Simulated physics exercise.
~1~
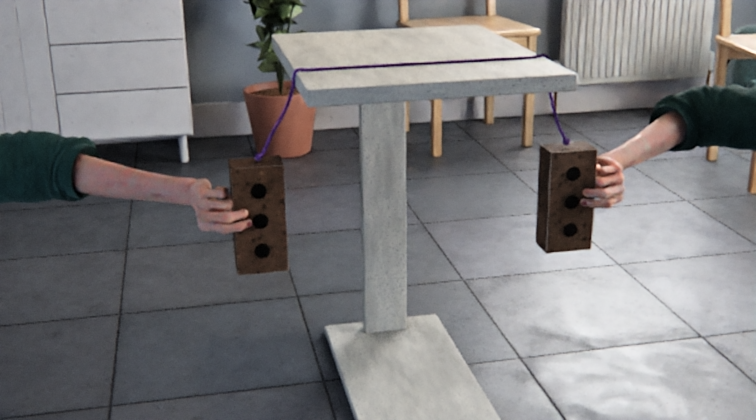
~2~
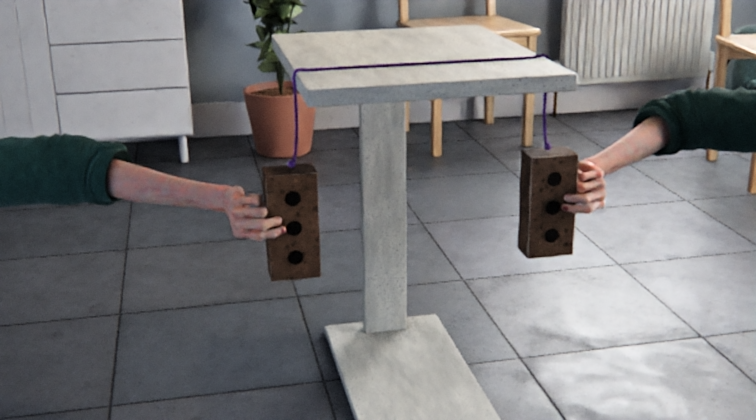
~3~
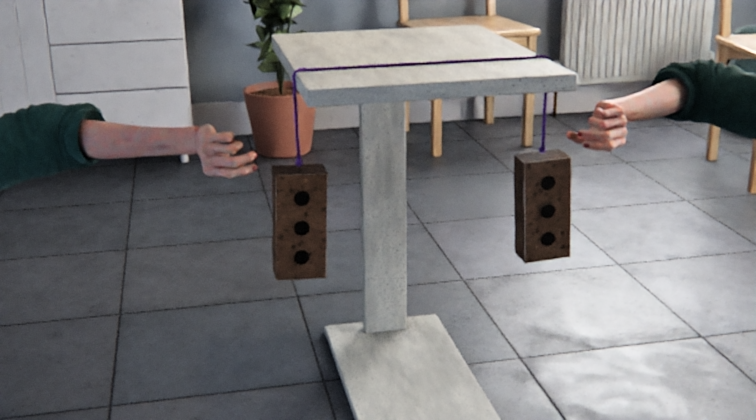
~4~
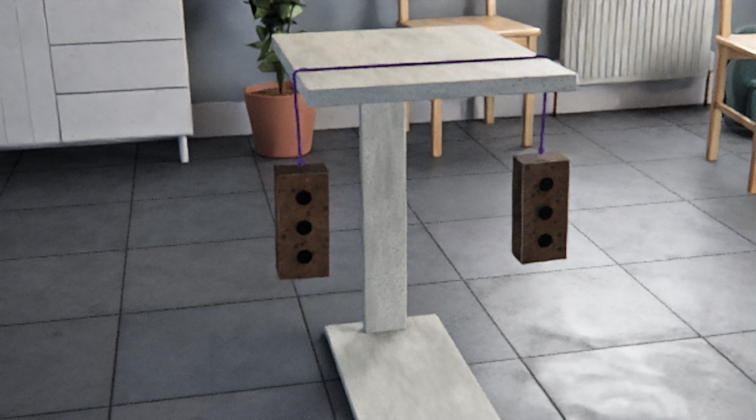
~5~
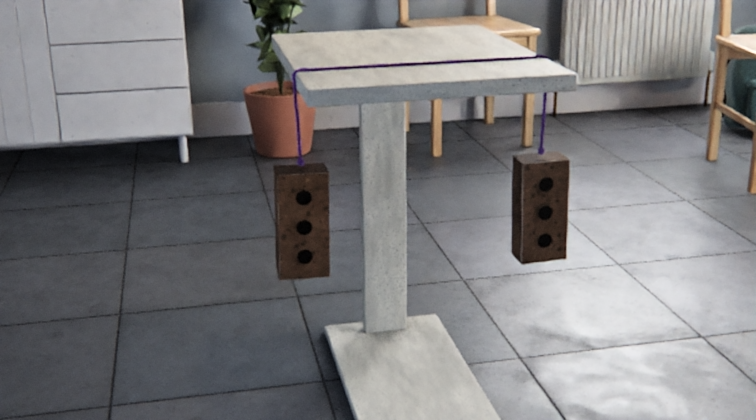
Two bricks joined by a purple string over a small table, steadied by hands that let go, leaving both hanging still.
